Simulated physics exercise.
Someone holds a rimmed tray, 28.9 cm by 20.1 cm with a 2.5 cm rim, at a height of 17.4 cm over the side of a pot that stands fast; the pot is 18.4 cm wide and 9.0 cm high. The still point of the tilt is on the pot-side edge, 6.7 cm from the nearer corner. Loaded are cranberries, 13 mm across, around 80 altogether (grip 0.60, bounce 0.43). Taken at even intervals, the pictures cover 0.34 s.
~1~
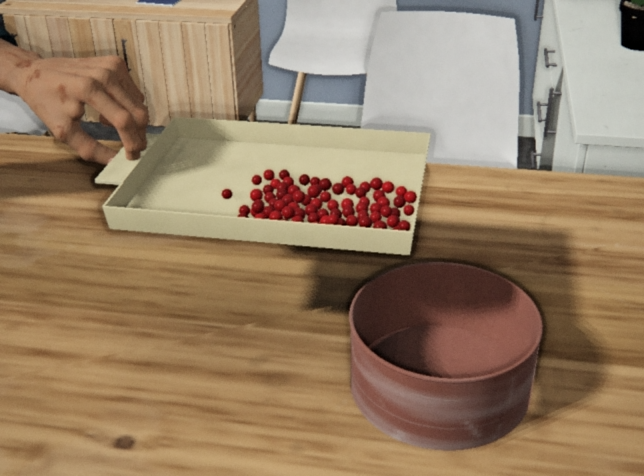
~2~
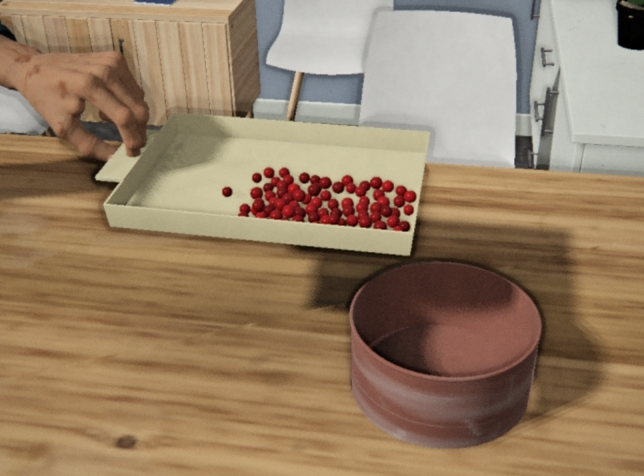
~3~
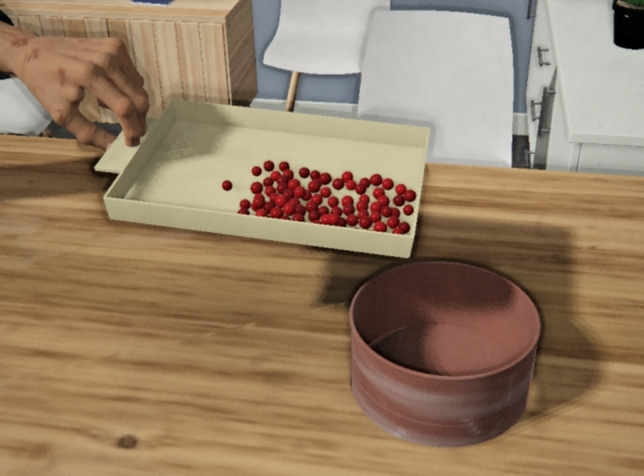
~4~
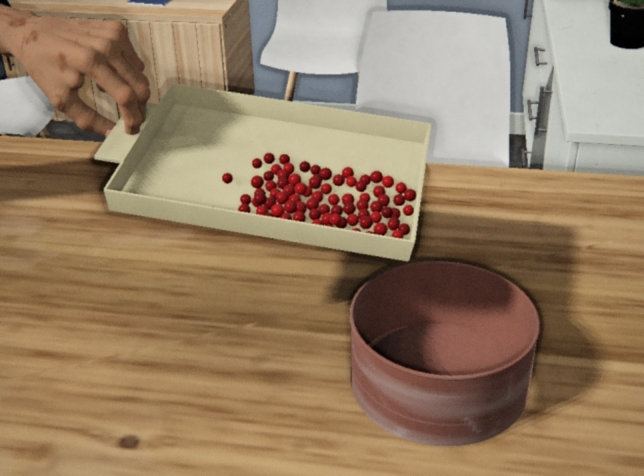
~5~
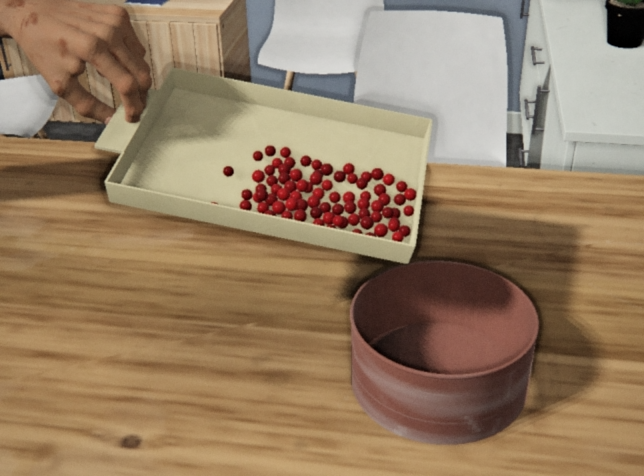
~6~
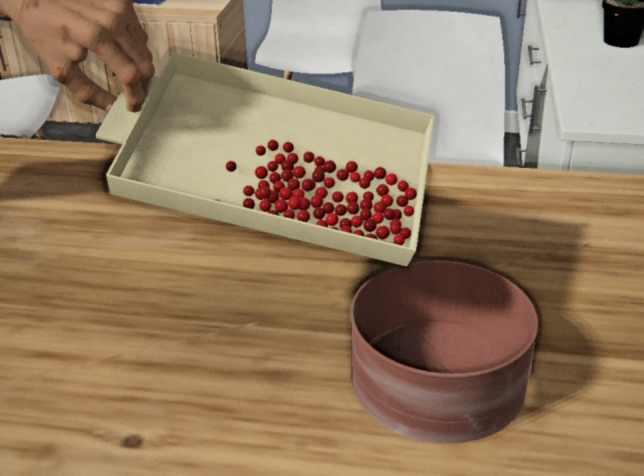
Cream tray of red cranberries slowly tilting down toward a reddish-brown pot as a hand raises its left end above a wooden table.
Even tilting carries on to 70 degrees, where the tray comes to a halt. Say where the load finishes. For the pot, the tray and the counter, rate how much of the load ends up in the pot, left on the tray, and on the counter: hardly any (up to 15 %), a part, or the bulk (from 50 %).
Pot: Hardly any; left on the tray: The bulk; counter: Hardly any.
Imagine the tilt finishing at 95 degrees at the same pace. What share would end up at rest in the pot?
Roughly 75 %.
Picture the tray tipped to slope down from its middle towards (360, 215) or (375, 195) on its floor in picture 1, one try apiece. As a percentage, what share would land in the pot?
About 0 and 0 per cent.
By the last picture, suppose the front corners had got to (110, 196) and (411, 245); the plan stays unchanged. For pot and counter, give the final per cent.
That works out as pot 0 and counter 0.
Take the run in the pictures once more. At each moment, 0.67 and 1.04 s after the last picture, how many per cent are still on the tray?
Sequence: 100; 100.
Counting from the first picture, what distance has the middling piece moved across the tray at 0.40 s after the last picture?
By then it sits near 2 cm from where it began.
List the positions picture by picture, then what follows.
In the first frame, tray tilt 0 degrees, front corners at (106, 206) and (410, 231); middle of the pieces at (316, 204); pot at (445, 316).
In the second frame, tray tilt 1 degrees, front corners at (107, 203) and (410, 232); middle of the pieces at (317, 203).
In the third frame, tray tilt 5 degrees, front corners at (107, 197) and (411, 235), lowest corner right front; middle of the pieces at (317, 200).
In the fourth frame, tray tilt 9 degrees, front corners at (108, 189) and (412, 240), lowest corner right front; middle of the pieces at (317, 197).
In the fifth frame, tray tilt 13 degrees, front corners at (109, 181) and (412, 244), lowest corner right front; middle of the pieces at (319, 194).
In the sixth frame, tray tilt 18 degrees, front corners at (110, 174) and (413, 248), lowest corner right front; middle of the pieces at (321, 193); pot at (443, 312).
Then, 0.40 s after the last picture, tilt 43 degrees; the tray holds 100 %, the pot 0 %.
Then, 0.67 s after the last picture, tilt 60 degrees; the tray holds 100 %, the pot 0 %.
Then, 1.04 s after the last picture, tilt 70 degrees; the tray holds 100 %, the pot 0 %.
In the end, pot 0 %, tray 95 %, counter 0 %.
